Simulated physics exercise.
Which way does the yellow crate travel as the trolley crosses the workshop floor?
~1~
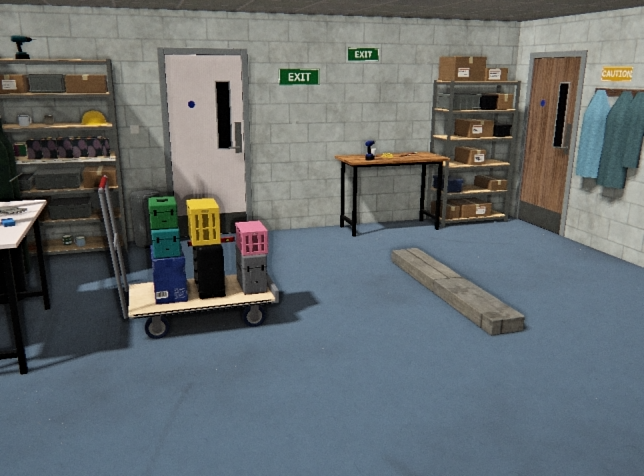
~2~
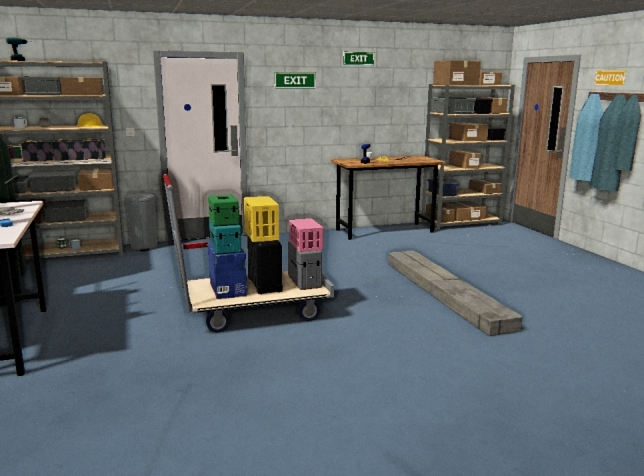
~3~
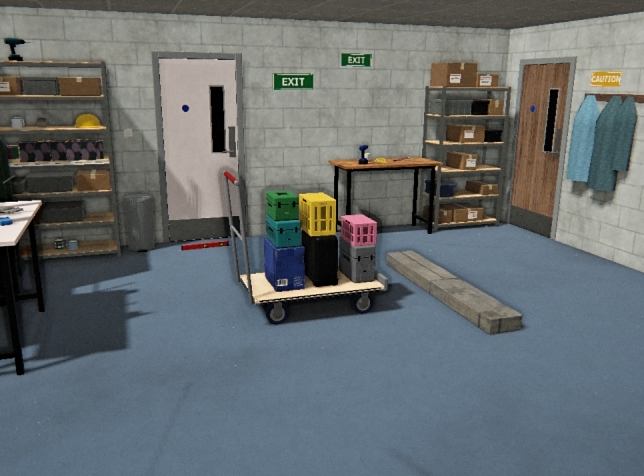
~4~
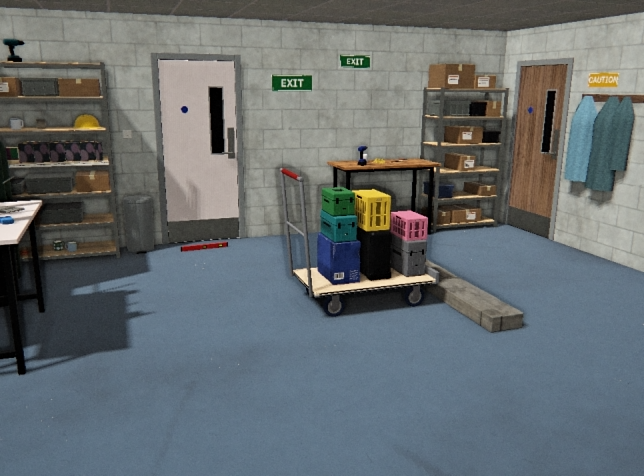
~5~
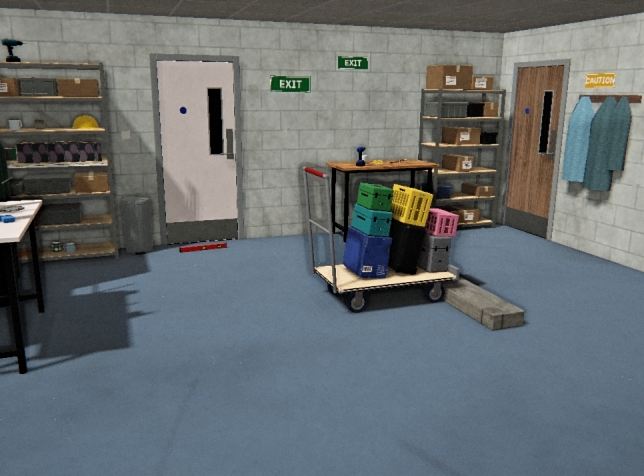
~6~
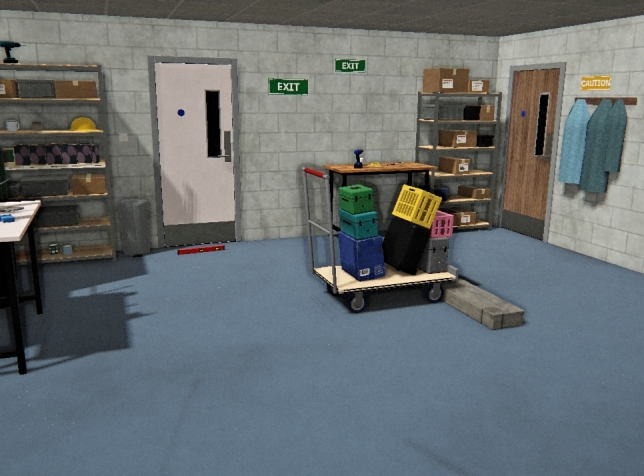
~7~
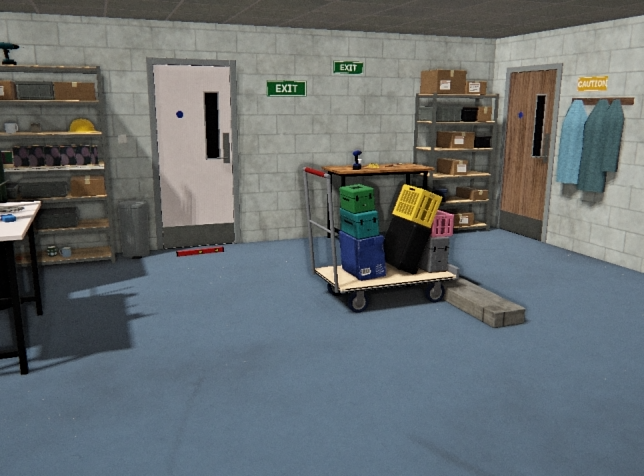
The yellow crate travels to the right, riding on the trolley and ending up leaning over towards that side.
